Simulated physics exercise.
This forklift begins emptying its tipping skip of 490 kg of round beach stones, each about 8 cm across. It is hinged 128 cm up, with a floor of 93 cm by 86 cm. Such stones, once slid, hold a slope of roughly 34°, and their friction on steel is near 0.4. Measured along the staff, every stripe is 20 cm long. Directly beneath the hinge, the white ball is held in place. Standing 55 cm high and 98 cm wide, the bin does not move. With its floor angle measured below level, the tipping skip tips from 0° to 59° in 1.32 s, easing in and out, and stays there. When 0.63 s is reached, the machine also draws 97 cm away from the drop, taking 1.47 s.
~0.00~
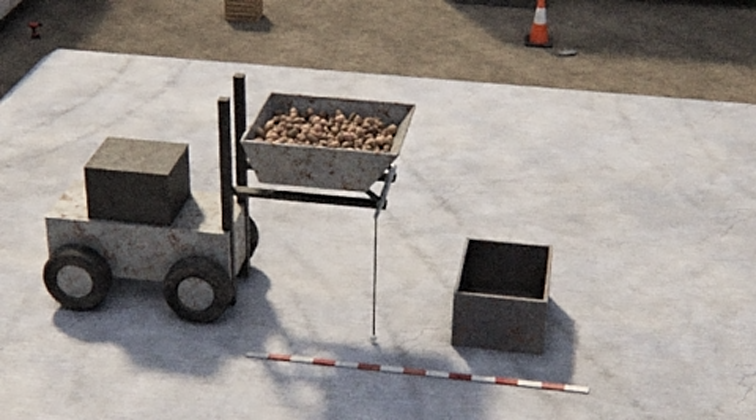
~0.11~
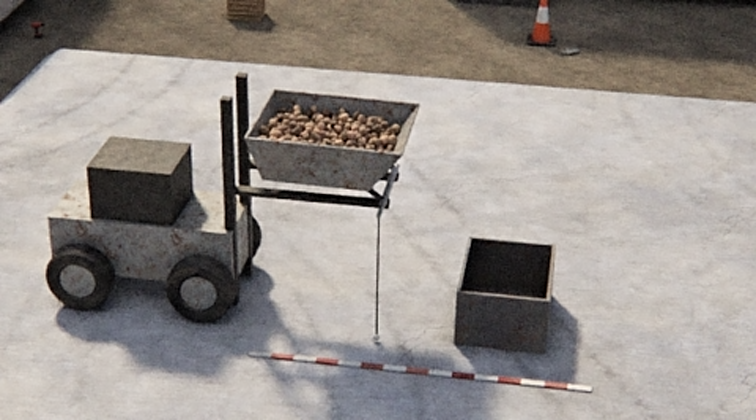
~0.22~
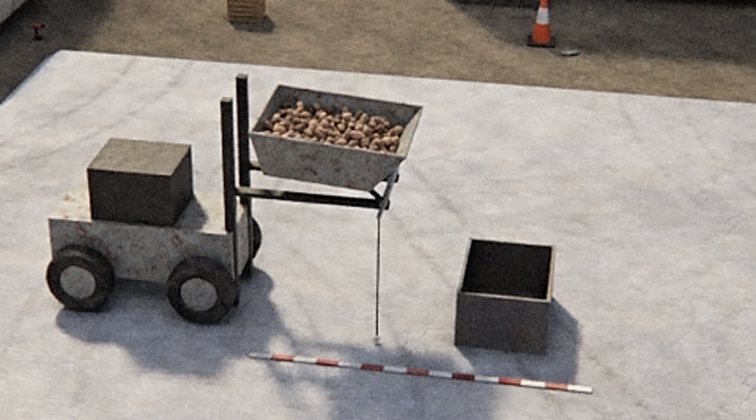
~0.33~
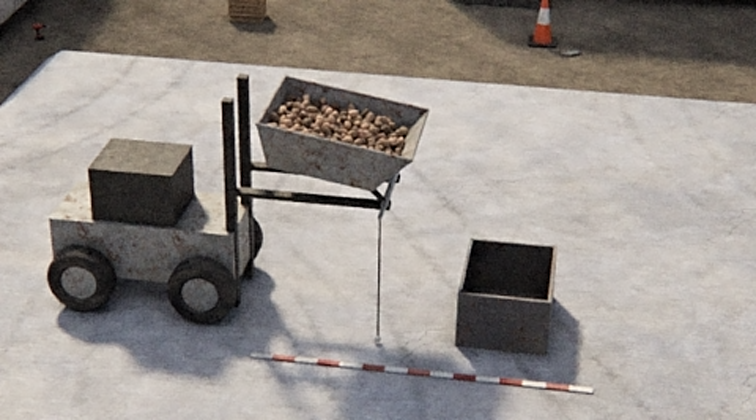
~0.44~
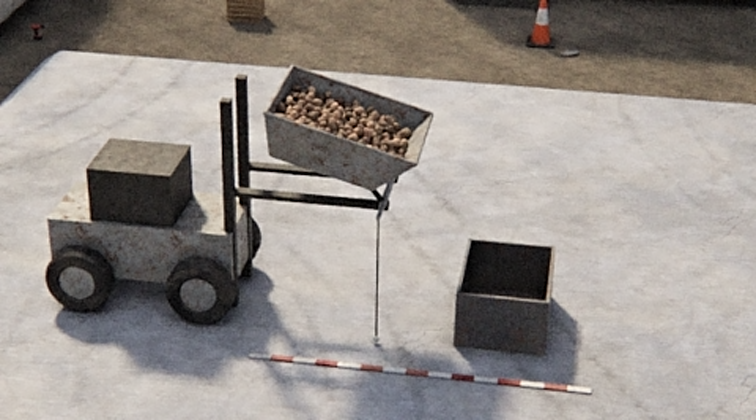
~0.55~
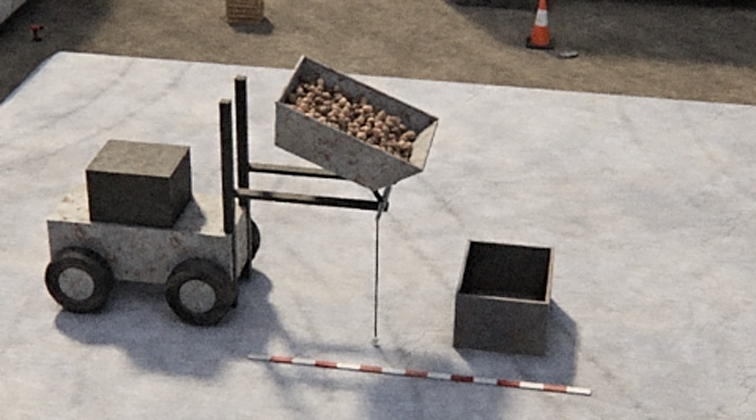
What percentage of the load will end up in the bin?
About 10 per cent.
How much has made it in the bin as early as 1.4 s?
Something like 5 in a hundred.
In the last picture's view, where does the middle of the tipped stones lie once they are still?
The middle should be near (418, 313).
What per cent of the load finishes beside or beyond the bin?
Around 5 per cent of the load ends up there.
After 1.0 s the floor is at 50°; 100 % in the tipping skip; the foremost stones are at (429, 161).
After 1.4 s the floor is at 59°; 64 % in the tipping skip, 33 % short of the bin, 3 % in the bin, 1 % beside or beyond the bin; the foremost stones are at (481, 290).
After 2.5 s the floor is at 59°; 33 % in the tipping skip, 52 % short of the bin, 9 % in the bin, 5 % beside or beyond the bin; the foremost stones are at (562, 366).
After 5.1 s the floor is at 59°; 21 % in the tipping skip, 64 % short of the bin, 9 % in the bin, 5 % beside or beyond the bin; the foremost stones are at (567, 370).
